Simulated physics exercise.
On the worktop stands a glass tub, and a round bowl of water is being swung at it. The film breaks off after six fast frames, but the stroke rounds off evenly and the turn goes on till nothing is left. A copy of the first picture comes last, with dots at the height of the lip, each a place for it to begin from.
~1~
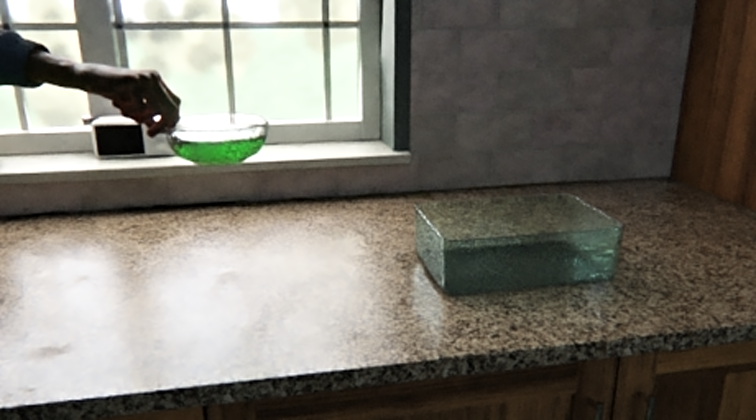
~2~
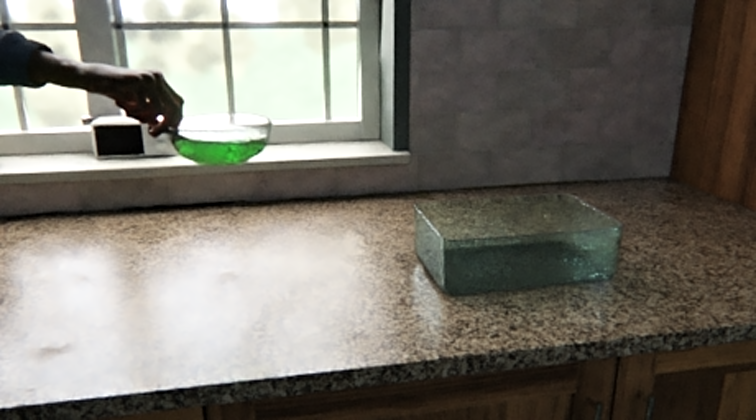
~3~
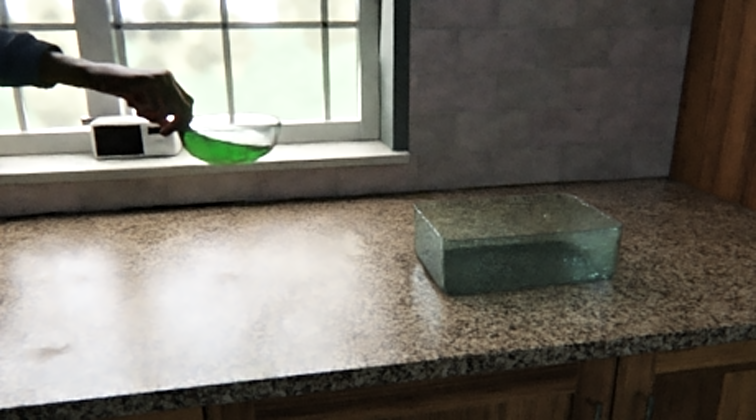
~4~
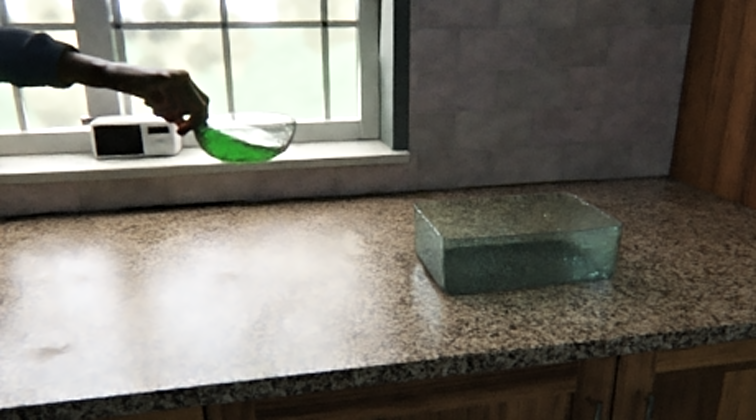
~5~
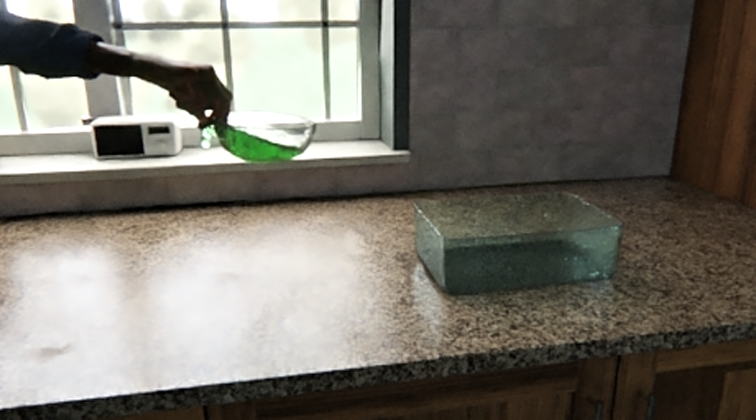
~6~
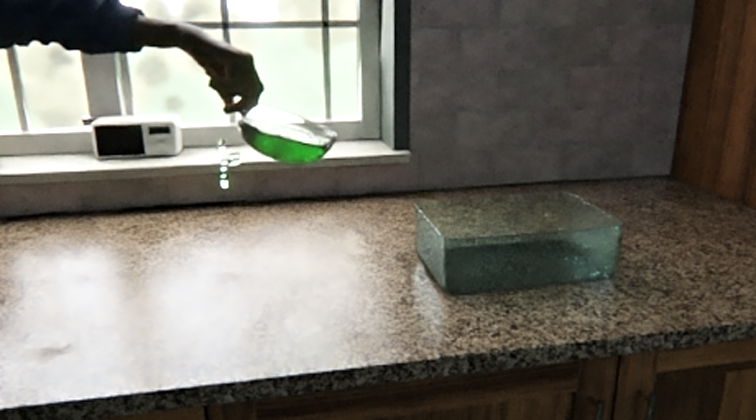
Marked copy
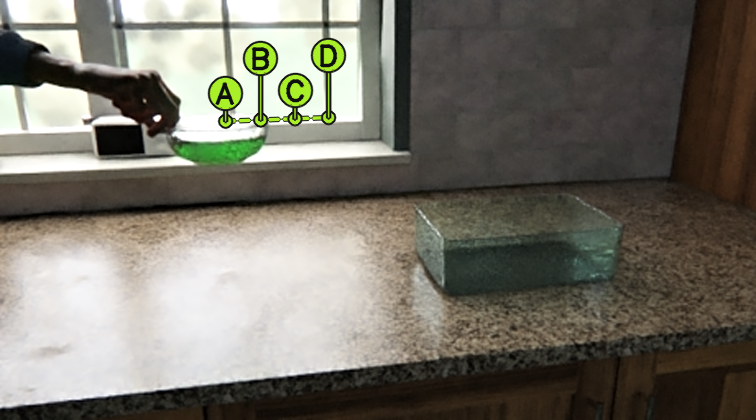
A hand swinging a round glass bowl of green liquid rightward above a worktop, the bowl tilting as drops fall from its left side.
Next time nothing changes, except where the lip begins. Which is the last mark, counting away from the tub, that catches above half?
The limit is C.
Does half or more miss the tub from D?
No, that is safe.
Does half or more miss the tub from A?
Yes.
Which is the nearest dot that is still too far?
That is dot B.
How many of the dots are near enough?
Two.
On the marked copy, A at (225, 121); B at (260, 120); C at (295, 118); D at (328, 117).
With A, about 0 % lands in the tub, 99 % falls short.
With B, about 23 % lands in the tub, 72 % falls short and 5 % goes beside or beyond.
With C, about 69 % lands in the tub, 23 % falls short and 8 % goes beside or beyond.
With D, about 83 % lands in the tub, 7 % falls short and 10 % goes beside or beyond.
